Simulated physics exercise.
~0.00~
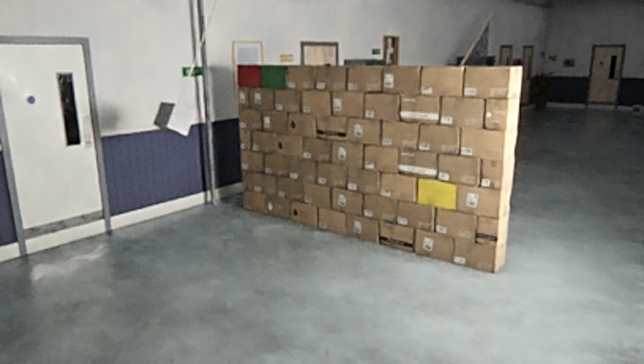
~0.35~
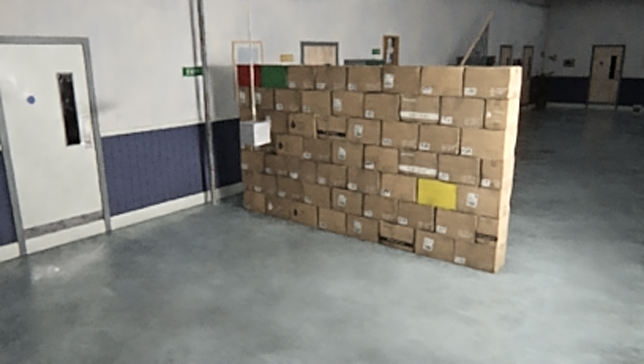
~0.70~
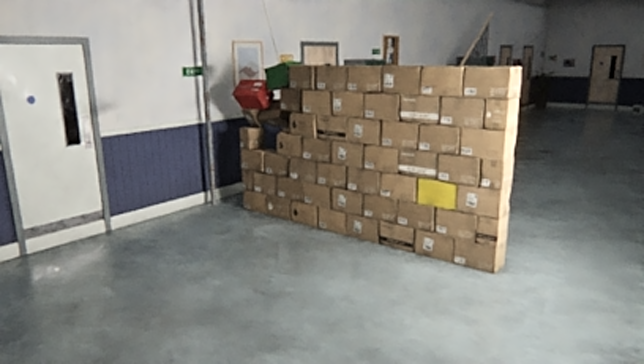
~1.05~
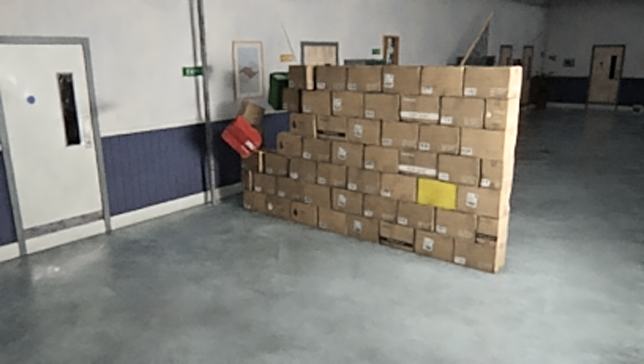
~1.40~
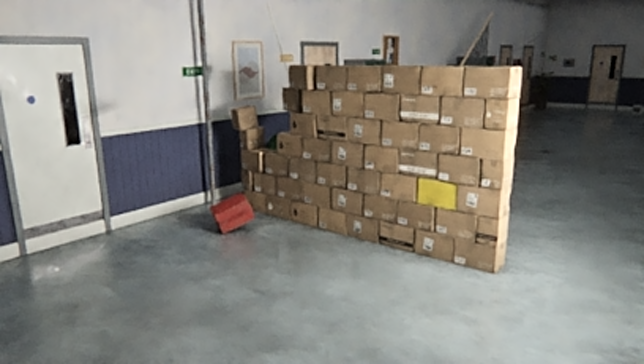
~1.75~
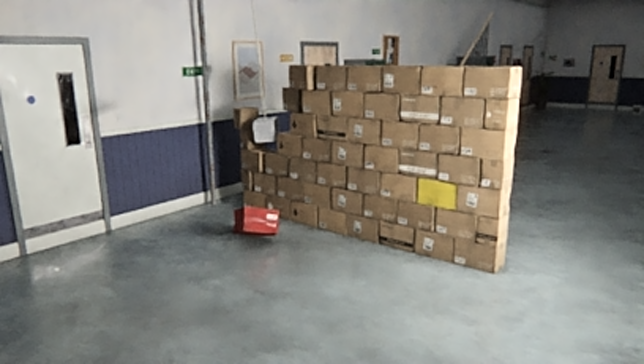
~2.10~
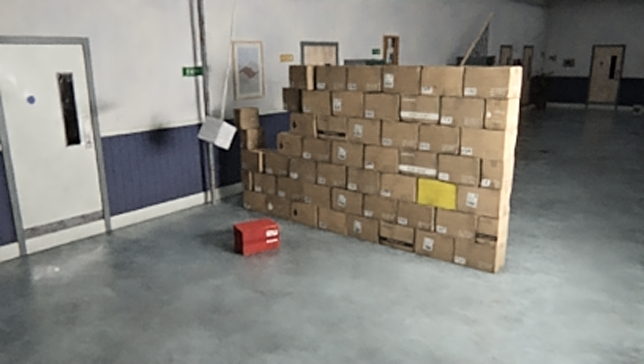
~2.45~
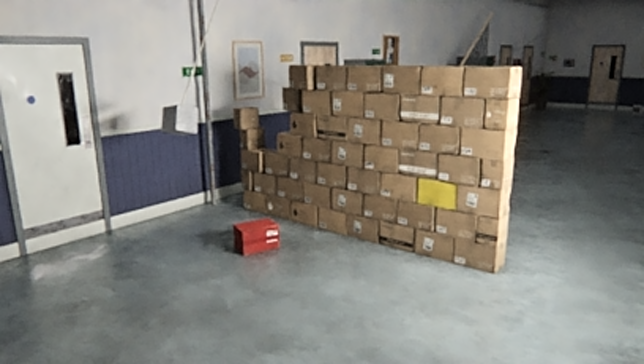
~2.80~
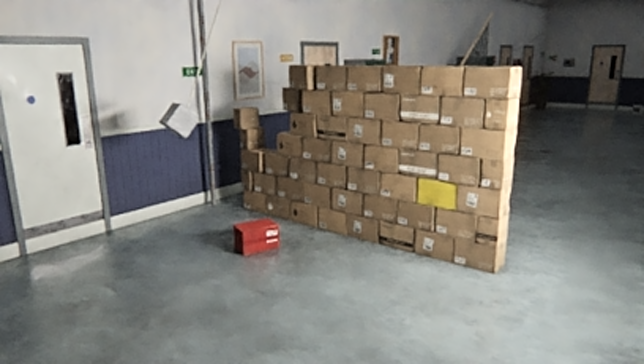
In the video, a pale block hanging on a line swings into the upper left end of a freestanding carton wall, dislodging the red and green cartons and several others. The red carton drops to the floor in front, while the yellow one and most of the wall stay standing.
